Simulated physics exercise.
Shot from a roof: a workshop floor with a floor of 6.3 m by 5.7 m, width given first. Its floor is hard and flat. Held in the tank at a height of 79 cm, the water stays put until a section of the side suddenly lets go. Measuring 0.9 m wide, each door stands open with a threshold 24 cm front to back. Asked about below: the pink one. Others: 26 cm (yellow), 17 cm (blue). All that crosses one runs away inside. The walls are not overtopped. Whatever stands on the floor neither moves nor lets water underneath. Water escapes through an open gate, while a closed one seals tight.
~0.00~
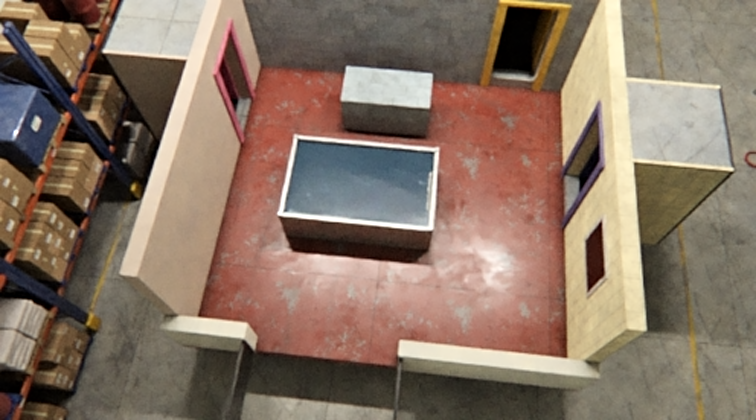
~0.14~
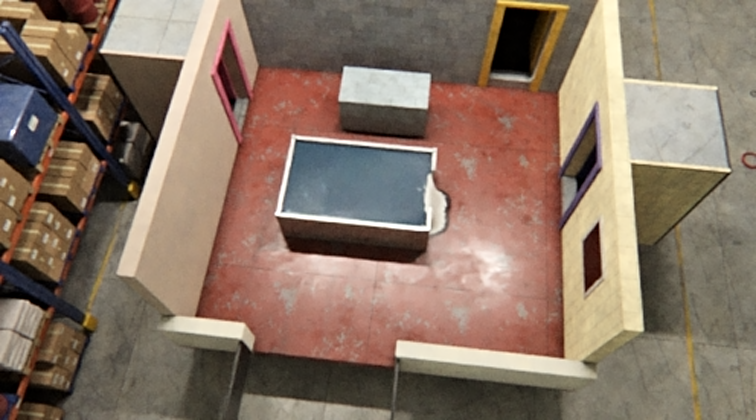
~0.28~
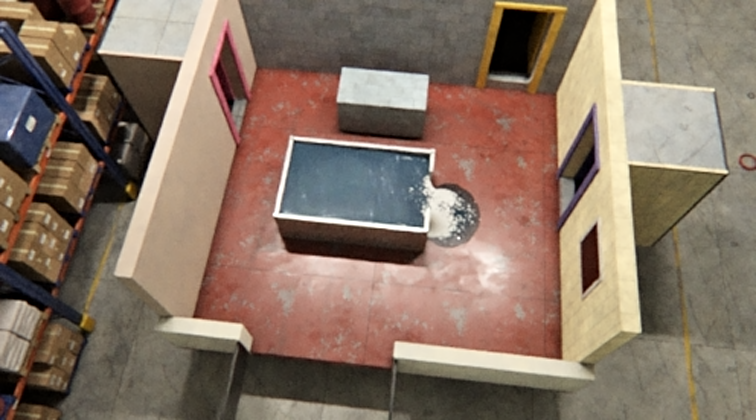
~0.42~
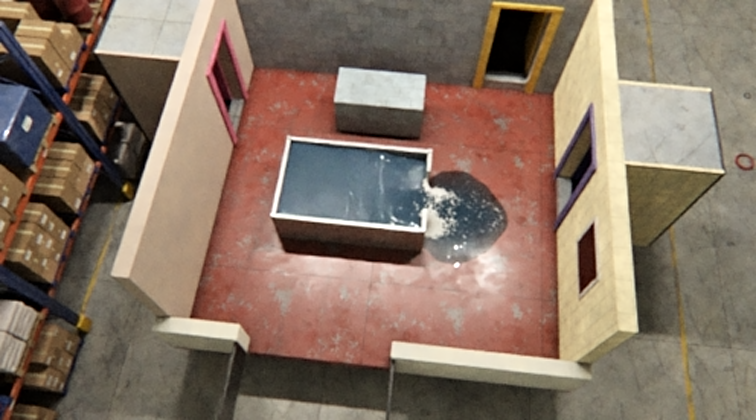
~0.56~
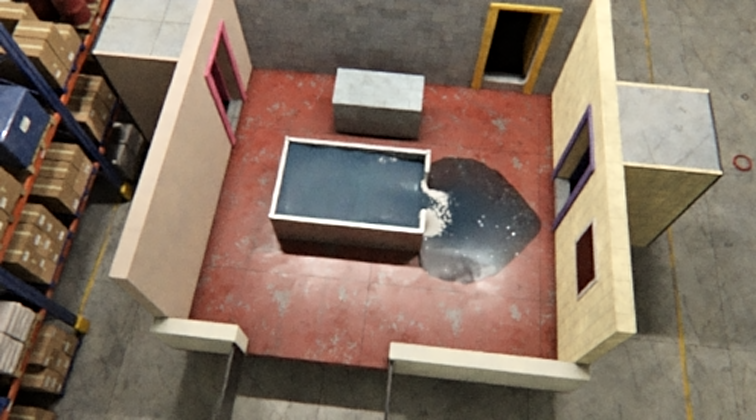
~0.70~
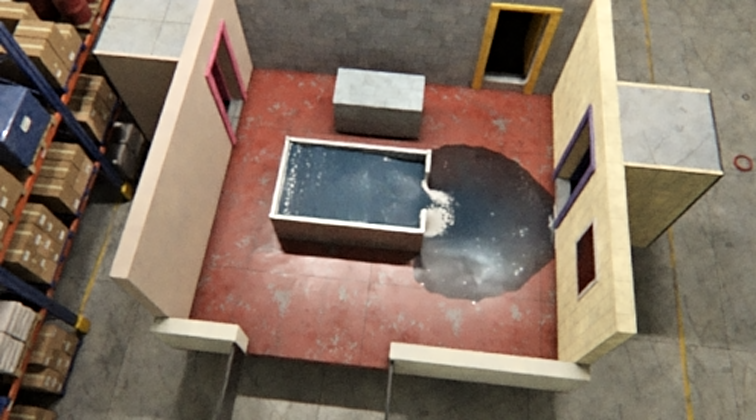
Water burst from the right side of a white-rimmed tank, foaming onto the red floor, then spread in a widening dark pool toward the purple-framed opening, while the pink door on the left stayed dry.
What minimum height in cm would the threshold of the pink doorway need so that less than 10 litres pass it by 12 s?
6 cm.
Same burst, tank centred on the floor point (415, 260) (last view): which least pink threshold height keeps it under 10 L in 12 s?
Then about 7.0 centimetres at the least.
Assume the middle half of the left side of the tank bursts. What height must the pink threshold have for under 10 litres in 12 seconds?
Then something near 11.5 cm.
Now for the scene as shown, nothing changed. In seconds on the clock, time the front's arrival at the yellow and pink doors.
Times: Yellow = 2.0 s, pink = 5.5 s.
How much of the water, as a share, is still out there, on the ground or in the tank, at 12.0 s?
Some 88 per cent remains.
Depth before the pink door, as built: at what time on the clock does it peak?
12.0 s.
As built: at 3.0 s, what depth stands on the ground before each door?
Door by door in cm - yellow 17, pink 0, blue 24.
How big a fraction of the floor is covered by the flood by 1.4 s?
30 %.
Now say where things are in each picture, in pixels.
The first frame shows the tank at (361, 183) is whole and still, 79 cm deep; the pink door at (236, 88) is dry.
In the second frame, water pours out at (428, 203) and has run 0.4 m, to (445, 226); about 13 cm deep outside, 79 cm at the back.
In the third frame, the front is at (476, 219), 1.0 m from the gap at (426, 205); 0.8 m2 of floor is wet, 79 cm left at the back.
In the fourth frame, water pours out at (423, 205) and has run 1.5 m, to (502, 225); about 7 cm deep outside, 79 cm at the back.
In the fifth frame, water pours out at (421, 206) and has run 2.1 m, to (533, 232); about 5 cm deep outside, 78 cm at the back.
In the sixth frame, the gap is at (422, 206), the front 2.5 m out at (554, 252); the back of the tank holds 74 cm; the pink door at (228, 90), 4.1 m from the gap, is still 4.0 m from the nearest water.
After 1.4 s water covers 30 % of the floor, deepest (44 cm) near (430, 213); it has not reached the pink door.
After 3.0 s water covers 40 % of the floor, deepest (30 cm) near (549, 372); it has not reached the pink door.
After 12.0 s water covers 95 % of the floor, deepest (15 cm) near (337, 79); 8 cm at the pink door, 1 litre in over its 8 cm threshold.
At the pink door as built, the water arrived by 5.4 s and peaked near 8 cm at 11.8 s.
Run again over the same 12 s with other heights there, 24 litres in over 4.5 cm, 4 litres over 7 cm. The limit of 10 litres is kept from about 6 cm up.
